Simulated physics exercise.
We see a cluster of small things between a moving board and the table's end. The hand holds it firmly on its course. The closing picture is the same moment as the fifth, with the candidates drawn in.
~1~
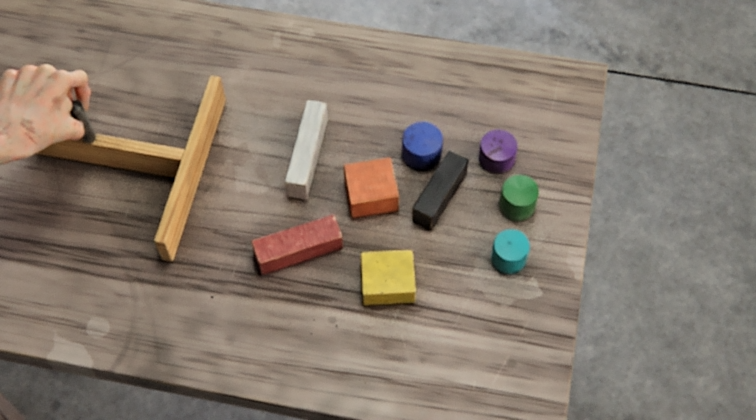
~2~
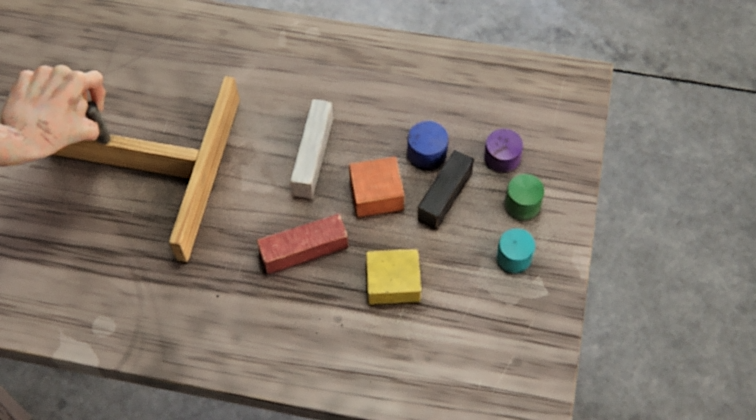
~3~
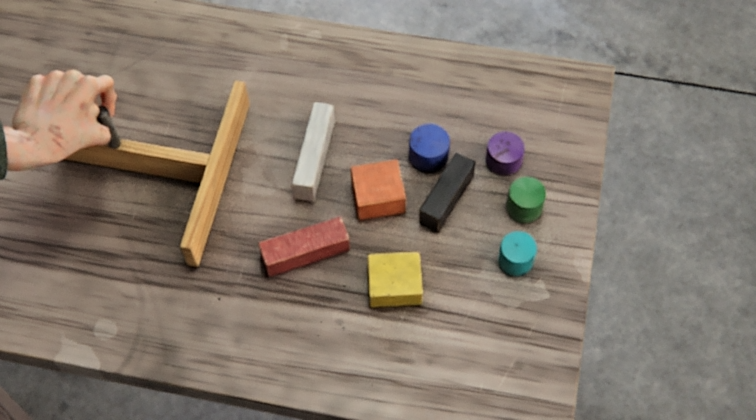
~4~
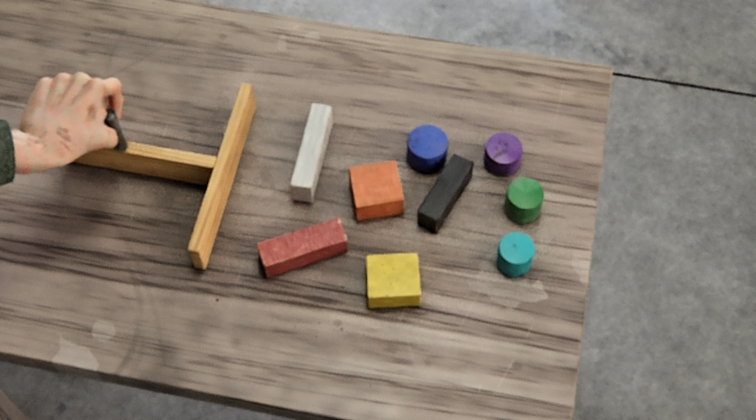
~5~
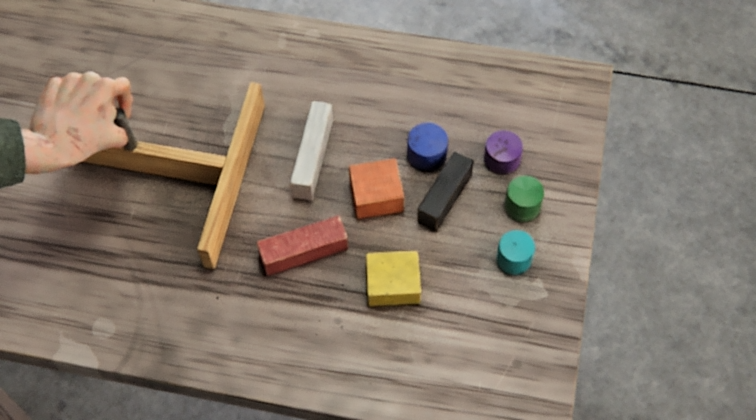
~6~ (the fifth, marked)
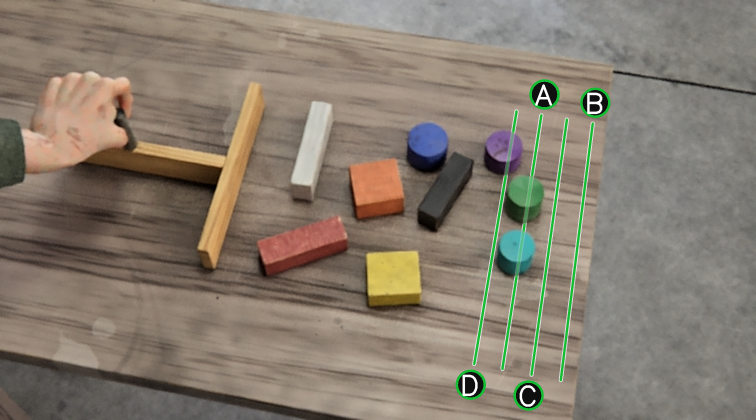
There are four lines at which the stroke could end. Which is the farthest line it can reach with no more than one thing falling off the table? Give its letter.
No second one falls up to D.
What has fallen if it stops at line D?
It is the green tin.
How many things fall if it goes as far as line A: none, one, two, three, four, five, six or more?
By then, two.
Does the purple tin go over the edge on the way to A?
No.
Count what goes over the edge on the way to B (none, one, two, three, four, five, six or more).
By then, six or more.
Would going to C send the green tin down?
By then, yes.
On the marked copy, A at (523, 234); B at (578, 243); C at (550, 239); D at (497, 229).
Following D. Soon after the start, board (324, 179); red bar (353, 248); white bar (351, 157).
Later, board (419, 195); green tin (540, 202); black bar (509, 203).
In the end, board (495, 208); green tin over the edge; black bar (583, 216); one fallen.
As for the rest, A drops two; B drops seven; C drops six.
